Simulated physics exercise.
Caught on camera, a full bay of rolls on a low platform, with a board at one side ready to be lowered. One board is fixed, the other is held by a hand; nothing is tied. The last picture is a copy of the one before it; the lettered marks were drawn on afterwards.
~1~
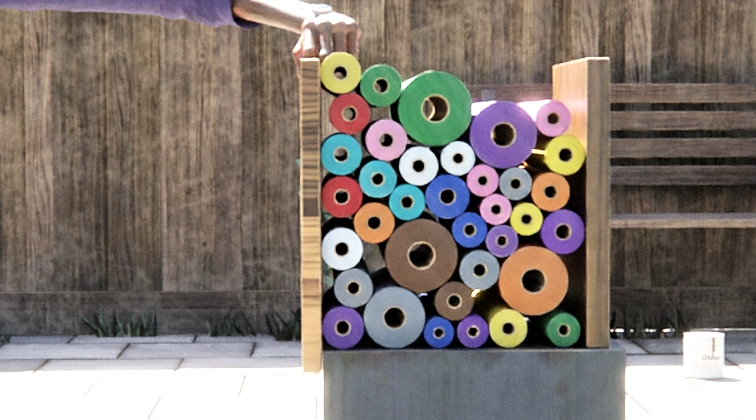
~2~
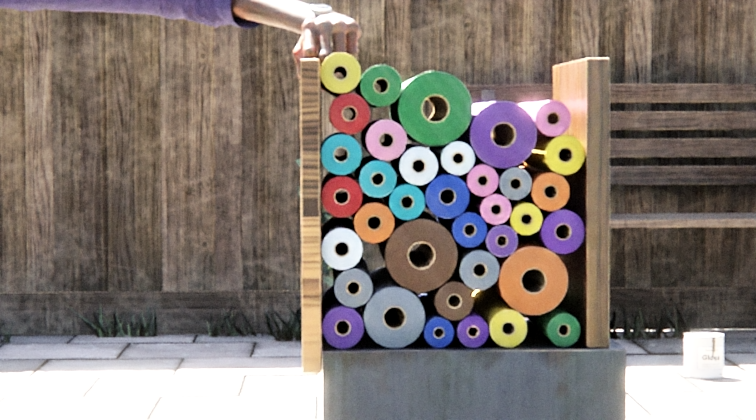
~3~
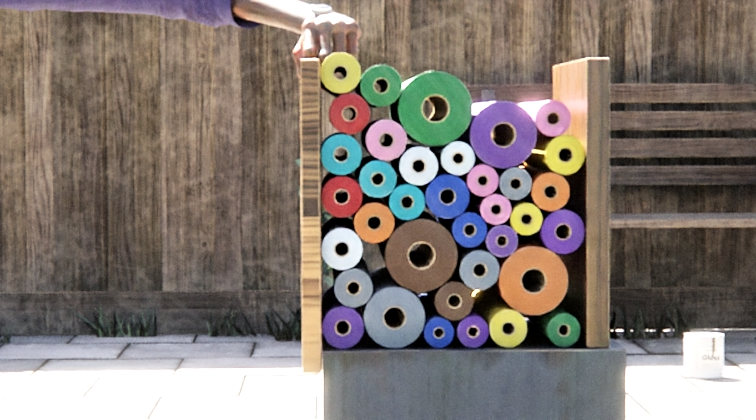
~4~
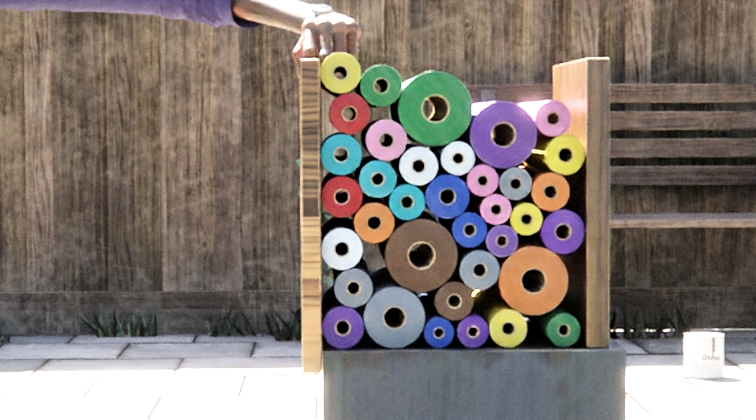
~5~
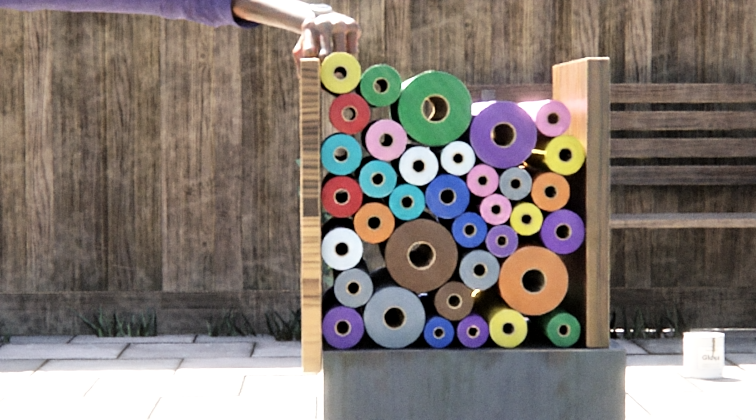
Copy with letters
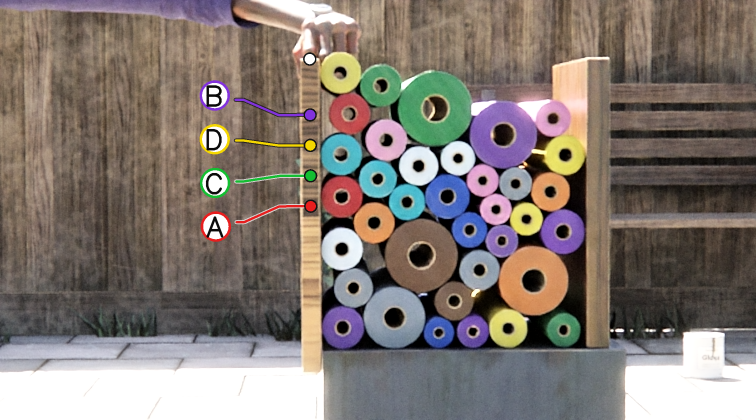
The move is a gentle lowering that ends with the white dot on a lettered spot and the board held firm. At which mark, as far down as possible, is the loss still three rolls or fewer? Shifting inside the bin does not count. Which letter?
The answer is mark C.
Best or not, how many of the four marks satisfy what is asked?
Three of them.
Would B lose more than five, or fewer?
It loses fewer than five.
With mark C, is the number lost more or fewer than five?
Fewer than five.
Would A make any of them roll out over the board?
Yes, at A.
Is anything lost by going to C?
Yes.
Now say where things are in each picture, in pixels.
In the first picture, a blue roll (469, 230); a pink roll (496, 209); a grey roll (515, 183).
In the second picture, a grey roll (515, 183); a green roll (436, 108).
In the third picture, a pink roll (553, 119); side board (312, 208).
In the fourth picture, a purple roll (343, 327); a green roll (564, 330).
In the fifth picture, a white roll (341, 249); a blue roll (469, 230); a pink roll (496, 209).
On the copy, A at (311, 206); B at (310, 115); C at (311, 176); D at (310, 145); the white dot at (310, 59).
On C. First, top of the board (320, 115).
Then, top of the board (321, 175).
Finally, top of the board (321, 175), one out over the board.
By contrast, A four out over the board; B none out over the board; D one out over the board.
